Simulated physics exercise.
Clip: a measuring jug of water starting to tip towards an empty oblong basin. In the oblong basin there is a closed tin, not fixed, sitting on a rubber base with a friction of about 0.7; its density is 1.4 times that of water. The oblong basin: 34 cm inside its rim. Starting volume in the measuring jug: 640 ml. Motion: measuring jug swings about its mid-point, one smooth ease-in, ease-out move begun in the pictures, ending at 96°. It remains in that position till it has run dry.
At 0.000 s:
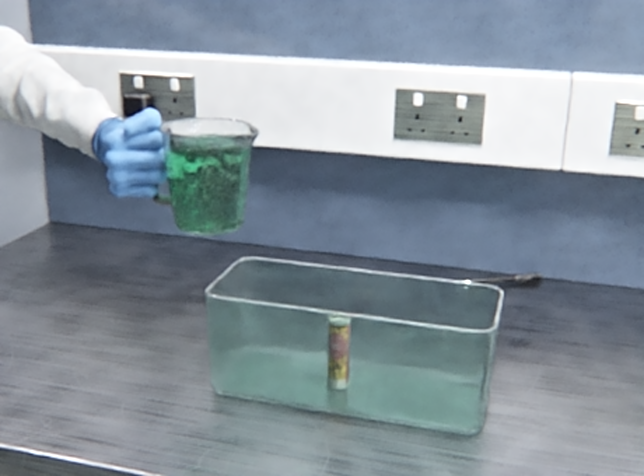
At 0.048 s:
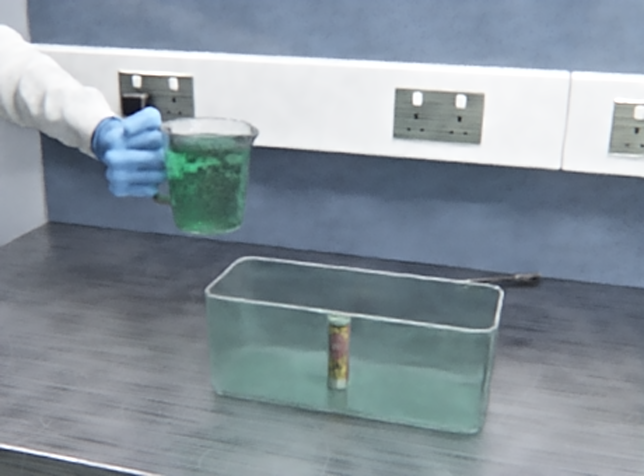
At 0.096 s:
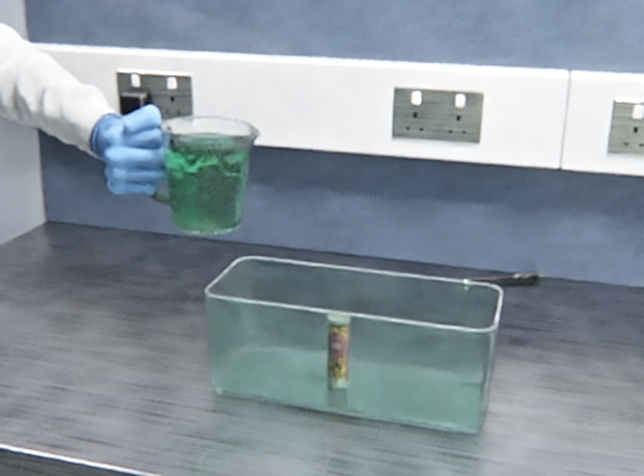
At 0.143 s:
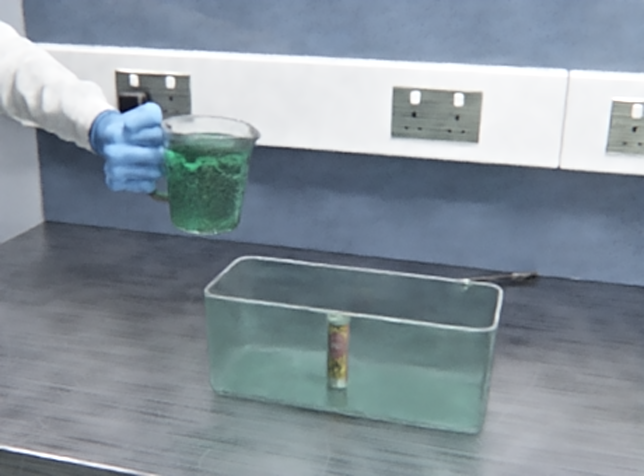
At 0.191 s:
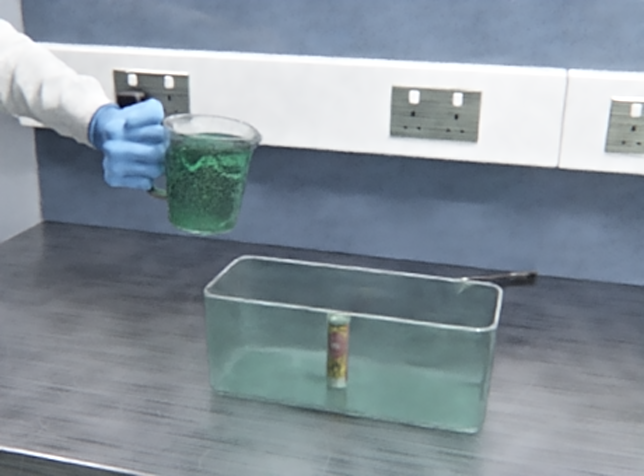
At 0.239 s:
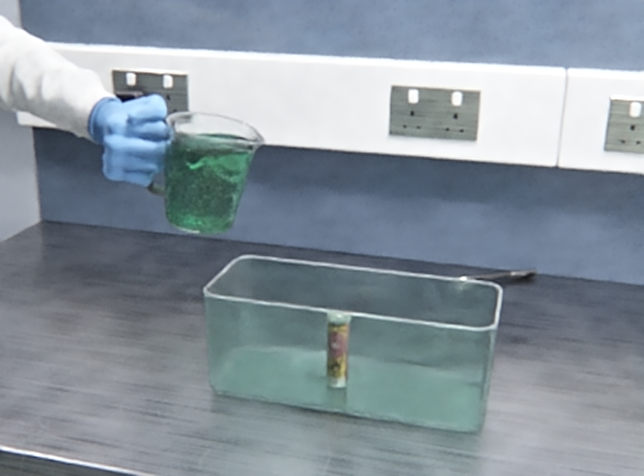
A gloved hand slowly tilts a jug of green liquid rightward above a glass basin.
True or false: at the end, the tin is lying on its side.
True.
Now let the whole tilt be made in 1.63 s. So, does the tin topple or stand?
After the tilt, the tin has tipped over.
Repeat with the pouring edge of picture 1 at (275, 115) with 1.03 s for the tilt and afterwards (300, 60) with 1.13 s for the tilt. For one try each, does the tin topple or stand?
Run one: It tumbles. Run two: It does not tip.
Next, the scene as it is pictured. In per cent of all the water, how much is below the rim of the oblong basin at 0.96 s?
The fraction sits near 46 in a hundred.
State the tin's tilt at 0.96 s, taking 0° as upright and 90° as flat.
Tilt: Around 15°.
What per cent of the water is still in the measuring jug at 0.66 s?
82 %.
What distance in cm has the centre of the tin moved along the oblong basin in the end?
Shift of tin centre: Approx. 7.5 cm.
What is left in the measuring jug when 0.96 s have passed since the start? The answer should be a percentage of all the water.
I'd estimate some 36 per cent.
Then, 0.66 s in, the tilt is 60° and 83 per cent is still to pour; the tin stands where it began.
Then, 0.96 s in, the tilt is 91° and 36 per cent is still to pour; the tin leans 15°.
Then, 1.28 s in, the tilt is 96° and 5 per cent is still to pour; the tin lies on its side.
Then, 1.63 s in, the tilt is 96° and 0 per cent is still to pour; the tin lies on its side.
Finally, the tin lies on its side.
